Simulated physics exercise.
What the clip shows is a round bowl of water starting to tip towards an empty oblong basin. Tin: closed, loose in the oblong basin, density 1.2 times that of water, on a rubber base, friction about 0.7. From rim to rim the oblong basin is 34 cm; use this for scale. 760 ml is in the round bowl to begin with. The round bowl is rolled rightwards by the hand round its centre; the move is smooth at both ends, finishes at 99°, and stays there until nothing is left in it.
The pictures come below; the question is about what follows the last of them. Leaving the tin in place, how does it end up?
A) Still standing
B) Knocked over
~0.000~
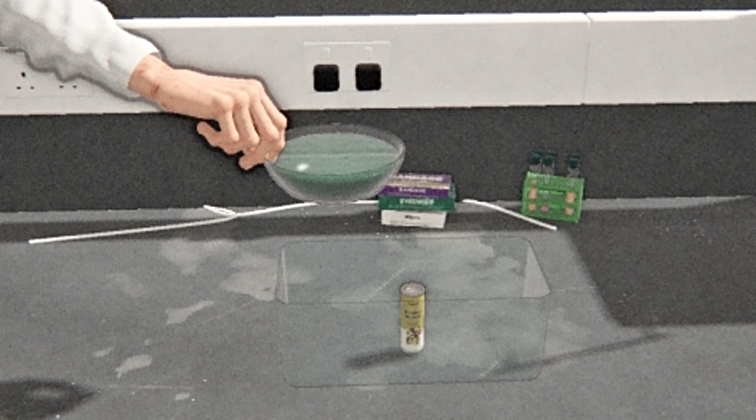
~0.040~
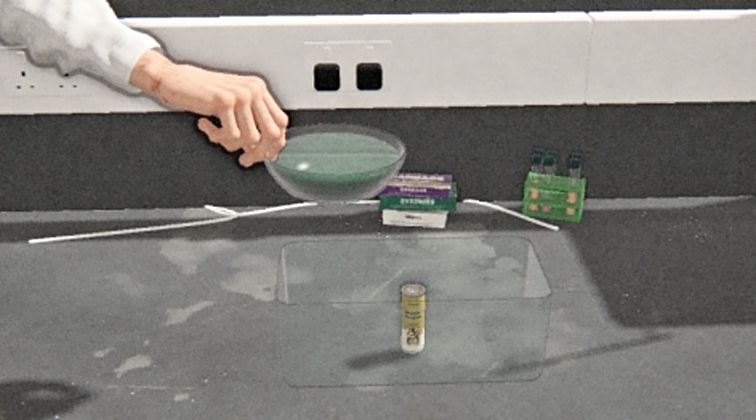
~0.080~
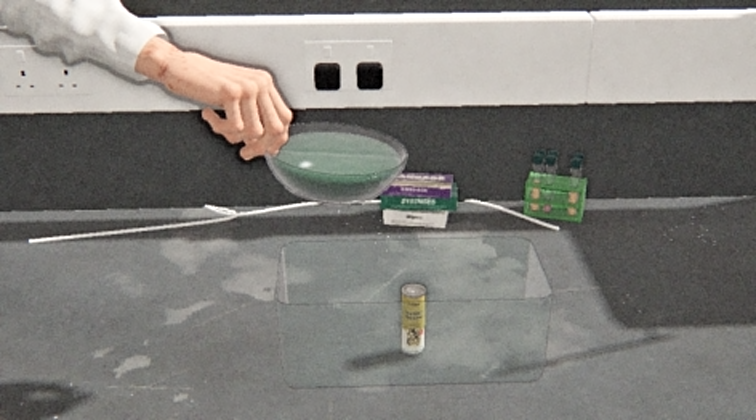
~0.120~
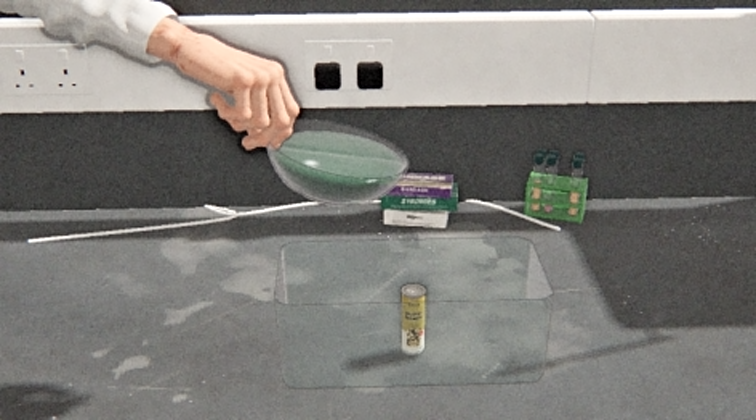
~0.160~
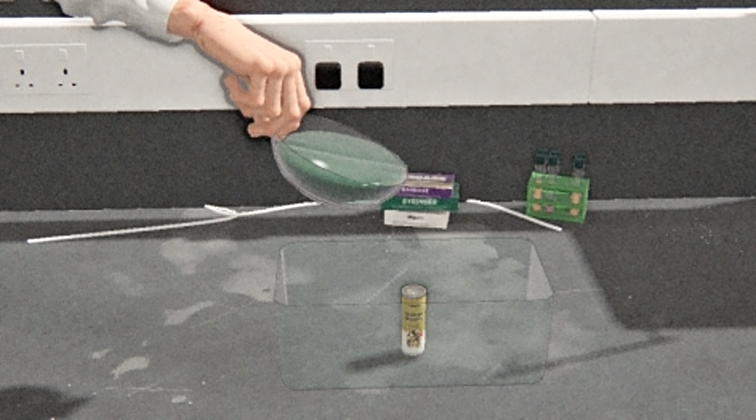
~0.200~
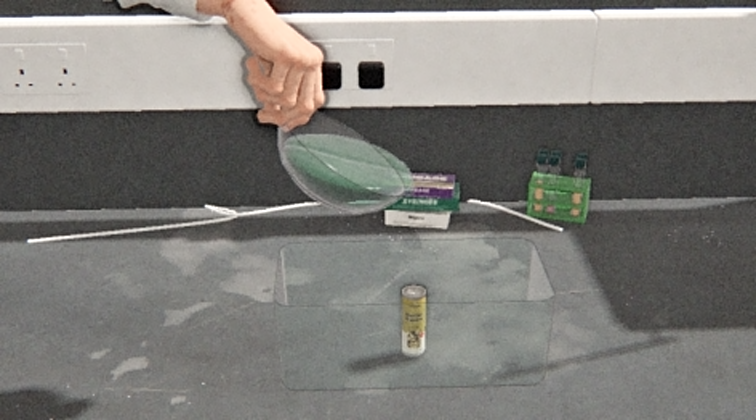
A.
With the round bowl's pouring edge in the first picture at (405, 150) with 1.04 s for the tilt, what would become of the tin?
Result: Tin upright.
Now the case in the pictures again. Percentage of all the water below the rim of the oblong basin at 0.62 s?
Near 92 in a hundred.
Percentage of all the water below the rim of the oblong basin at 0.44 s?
I reckon close to 66 percent of it.
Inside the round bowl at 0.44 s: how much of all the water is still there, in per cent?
Close to 2 percent of the liquid remains at that time.
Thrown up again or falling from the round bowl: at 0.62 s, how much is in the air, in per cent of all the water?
Close to 8 %.
By 0.44 s the tilt is 96° and 2 per cent is still to pour; the tin stands where it began.
By 0.62 s the tilt is 99° and 0 per cent is still to pour; the tin stands where it began.
By 0.80 s the tilt is 99° and 1 per cent is still to pour; the tin stands where it began.
By 1.00 s the tilt is 99° and 0 per cent is still to pour; the tin stands where it began.
At rest the tin stands where it began.
